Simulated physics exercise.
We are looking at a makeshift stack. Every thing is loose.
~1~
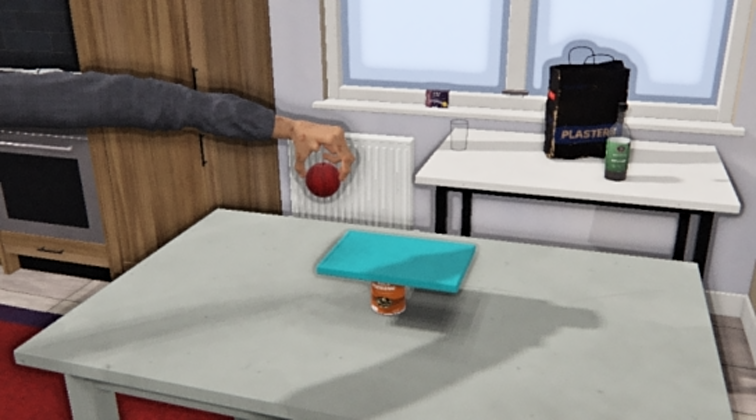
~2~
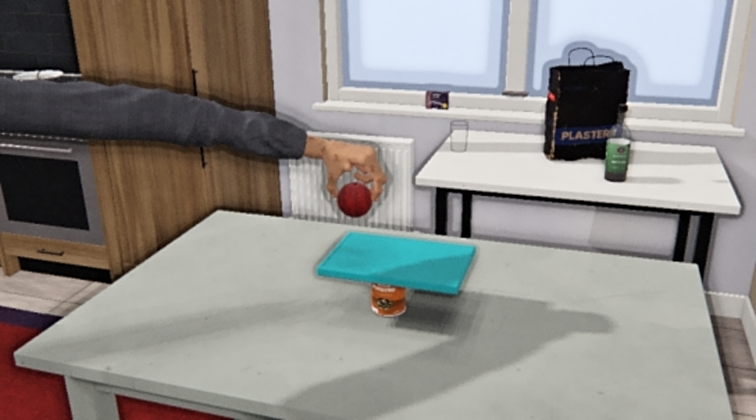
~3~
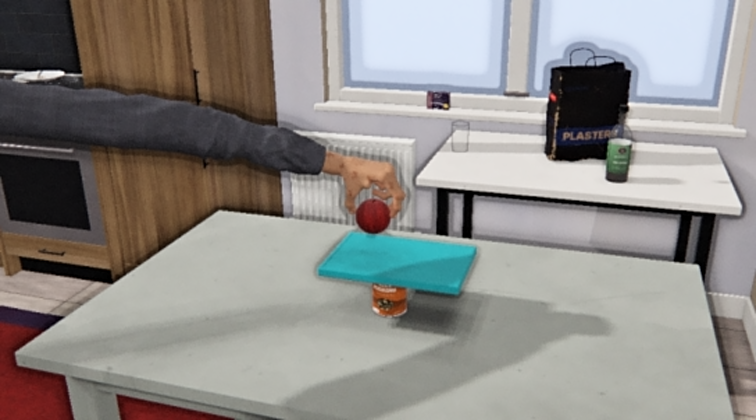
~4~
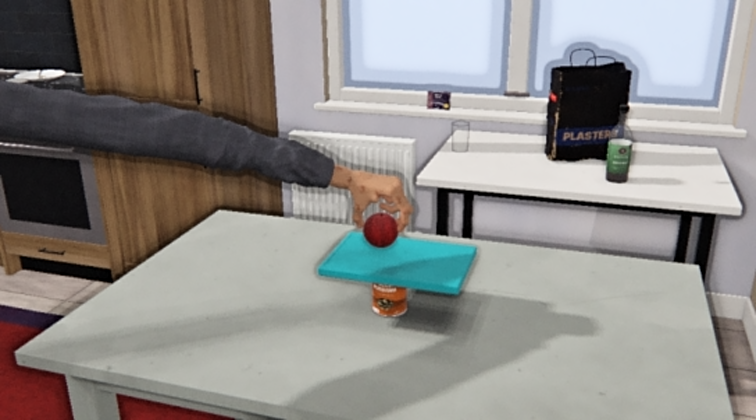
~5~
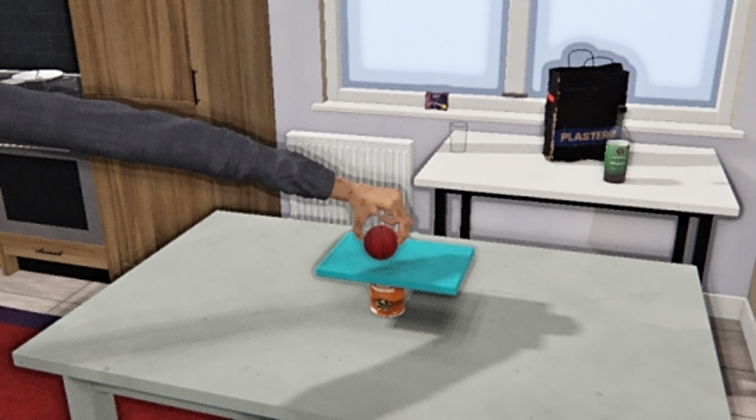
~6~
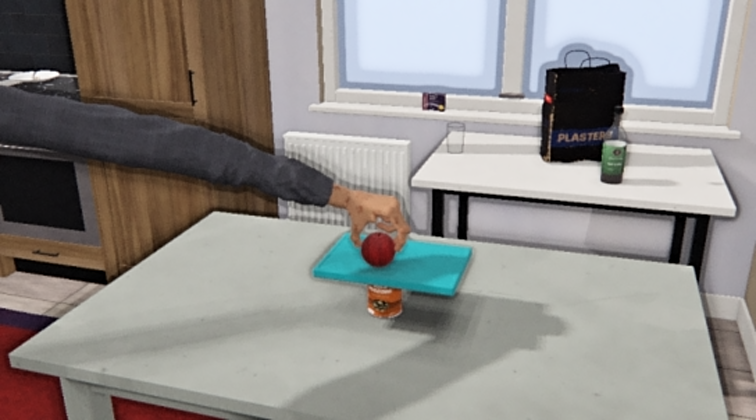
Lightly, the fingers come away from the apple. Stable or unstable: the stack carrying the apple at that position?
Stable.
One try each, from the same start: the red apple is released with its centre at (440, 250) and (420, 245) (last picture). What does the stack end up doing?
First case: It collapses; second case: It collapses.
Then, 0.30 s after the last picture, nothing has stirred.
Then, 0.70 s after the last picture, red apple resting near (379, 251).
At rest, all 3 in place. Seen from the same camera at the end, red apple near (379, 251). The stack stays up.
